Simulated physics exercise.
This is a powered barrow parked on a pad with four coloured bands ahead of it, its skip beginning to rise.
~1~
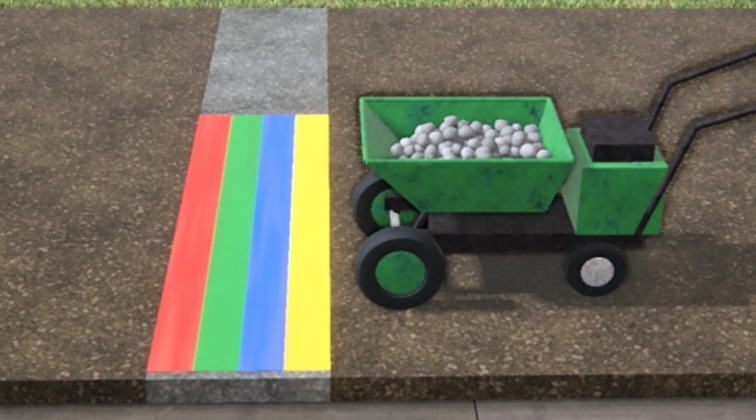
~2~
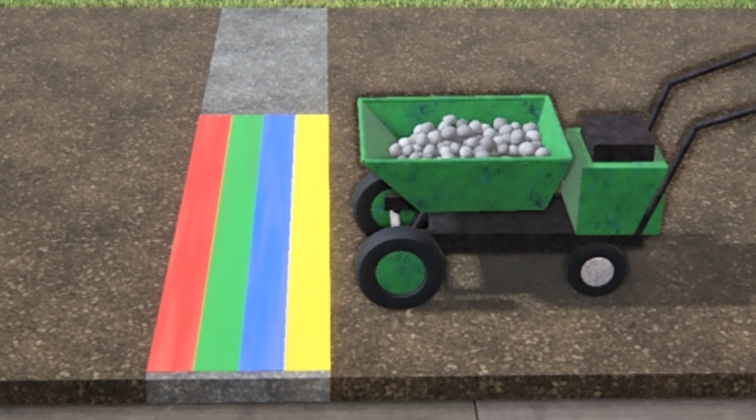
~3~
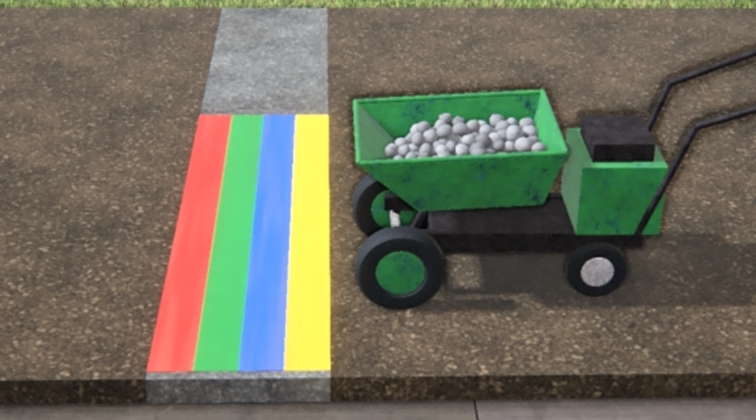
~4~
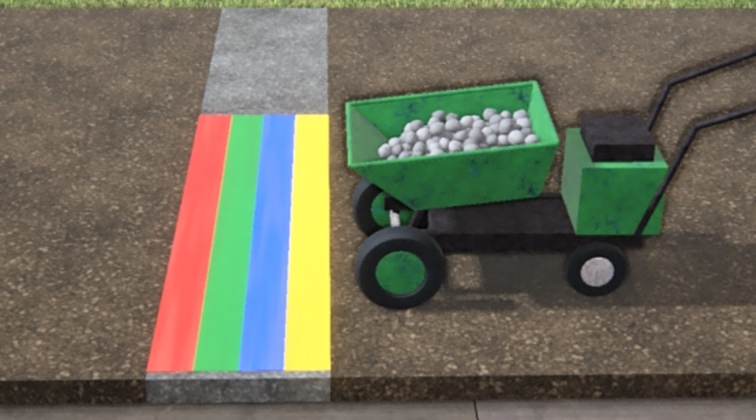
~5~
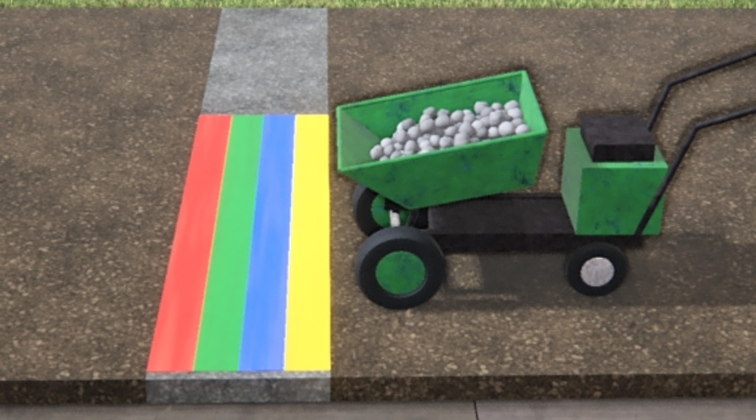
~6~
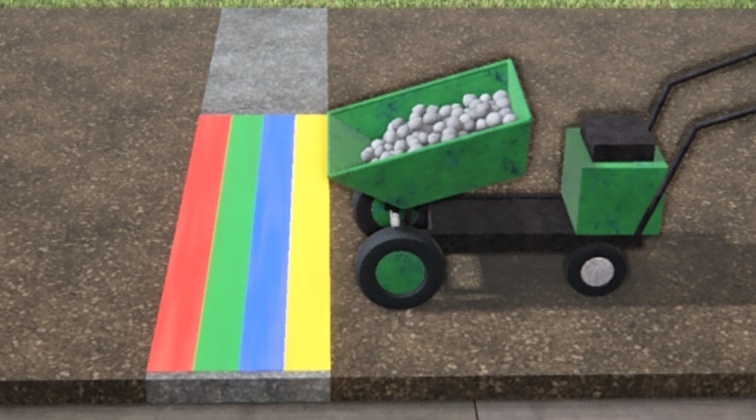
The footage shows a green powered barrow loaded with round grey cobbles, standing still to the right of red, green, blue and yellow bands. Its skip, level at first, gradually tilts toward the left, its rear end rising.
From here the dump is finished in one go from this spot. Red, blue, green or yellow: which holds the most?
The green one gets the largest share.
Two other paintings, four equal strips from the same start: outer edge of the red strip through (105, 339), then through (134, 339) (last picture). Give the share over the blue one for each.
About 40 and 30 per cent.
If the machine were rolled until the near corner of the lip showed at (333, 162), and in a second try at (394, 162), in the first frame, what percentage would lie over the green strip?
The first gives 30 %, the second 30 %.
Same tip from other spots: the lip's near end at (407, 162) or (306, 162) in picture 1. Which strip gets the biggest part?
At the first place the strip in blue, at the second that red strip.
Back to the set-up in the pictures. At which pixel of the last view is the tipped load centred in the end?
Around (224, 271).
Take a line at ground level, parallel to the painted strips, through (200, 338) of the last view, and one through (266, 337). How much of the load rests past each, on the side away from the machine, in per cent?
First some 30, then 80 per cent.
Soon, skip tipped steeply; all in the skip.
A while on, skip tipped right over; about two thirds in the skip; a small part over the blue strip; about a quarter over the green strip; a stray few over the red strip; a stray few falling.
Towards the end, skip tipped right over; a small part in the skip; a stray few over the yellow strip; about a quarter over the blue strip; about a third over the green strip; about a quarter over the red strip; a small part off the paint.
Finally, skip tipped right over; a small part in the skip; a stray few over the yellow strip; about a quarter over the blue strip; about a third over the green strip; about a quarter over the red strip; a small part off the paint.
